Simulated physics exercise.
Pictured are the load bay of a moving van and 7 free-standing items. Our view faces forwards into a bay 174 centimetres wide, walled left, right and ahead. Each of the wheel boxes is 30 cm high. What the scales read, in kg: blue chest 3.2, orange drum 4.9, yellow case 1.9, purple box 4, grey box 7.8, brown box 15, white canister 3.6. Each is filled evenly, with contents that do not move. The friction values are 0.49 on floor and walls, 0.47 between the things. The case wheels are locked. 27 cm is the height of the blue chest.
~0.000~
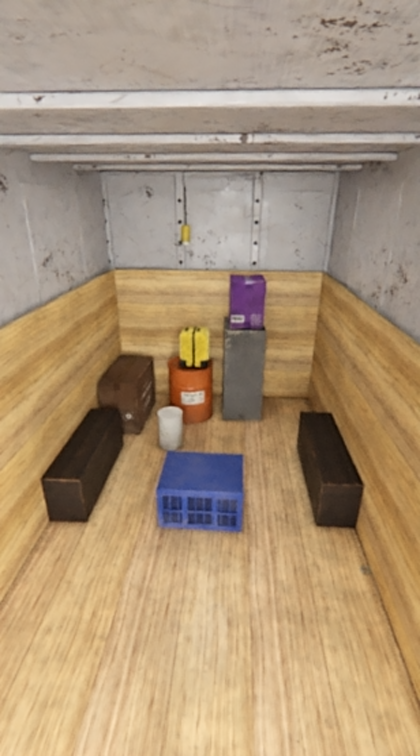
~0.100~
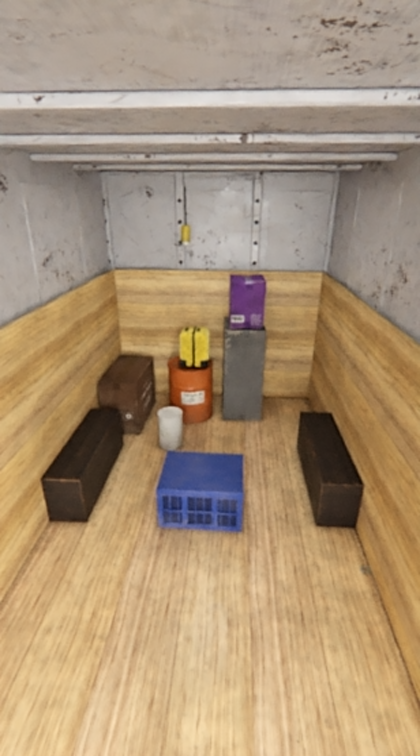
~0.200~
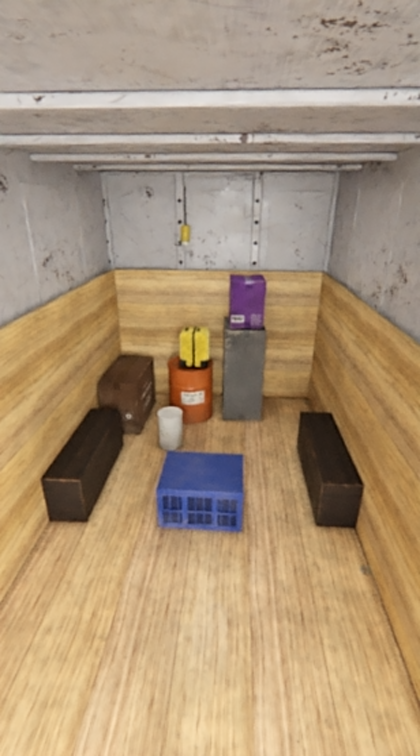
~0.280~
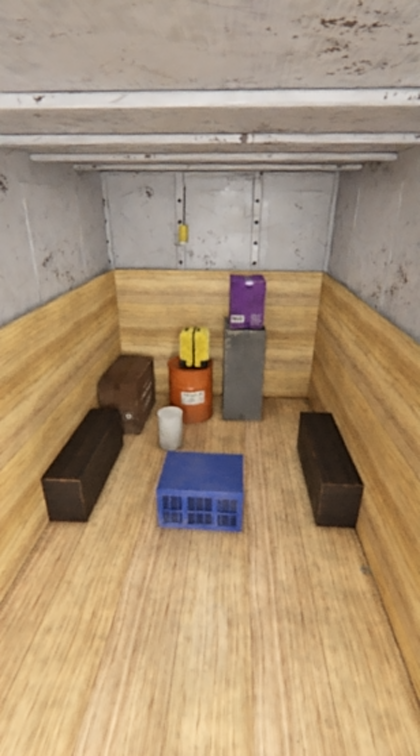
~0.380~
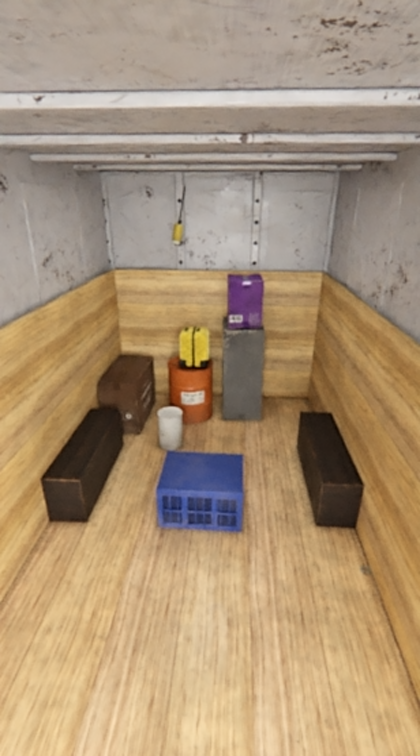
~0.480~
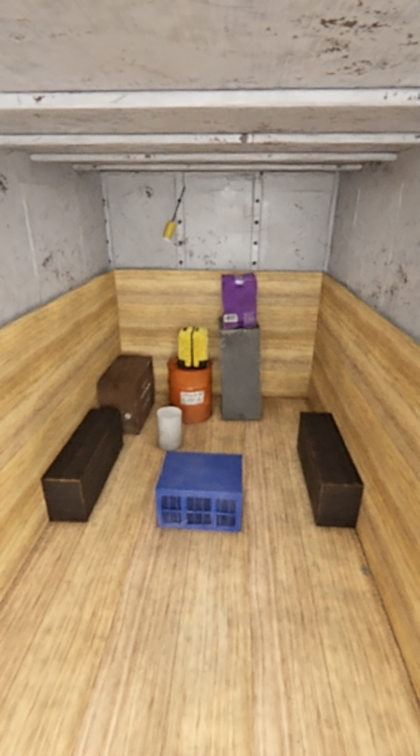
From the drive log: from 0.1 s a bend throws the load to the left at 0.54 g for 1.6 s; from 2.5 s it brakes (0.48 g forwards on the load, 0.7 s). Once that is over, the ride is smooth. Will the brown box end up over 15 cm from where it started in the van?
The brown box ends near its start, I'd say.
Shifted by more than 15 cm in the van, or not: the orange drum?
Outcome for the orange drum: In place.
After 0.98 s, force 0.54 g left; brown box moved 2 cm near (127, 393); purple box 48° off upright; yellow case 19° off upright.
After 2.38 s, smooth; purple box now down from where it sat; brown box moved 2 cm near (127, 393); yellow case moved 49 cm.
In the end (6.0 s), down from where it sat, purple box; not toppled but over 15 cm from the start, blue chest, yellow case and white canister; the other 3 under 15 cm from the start. In the last view, brown box near (127, 393).
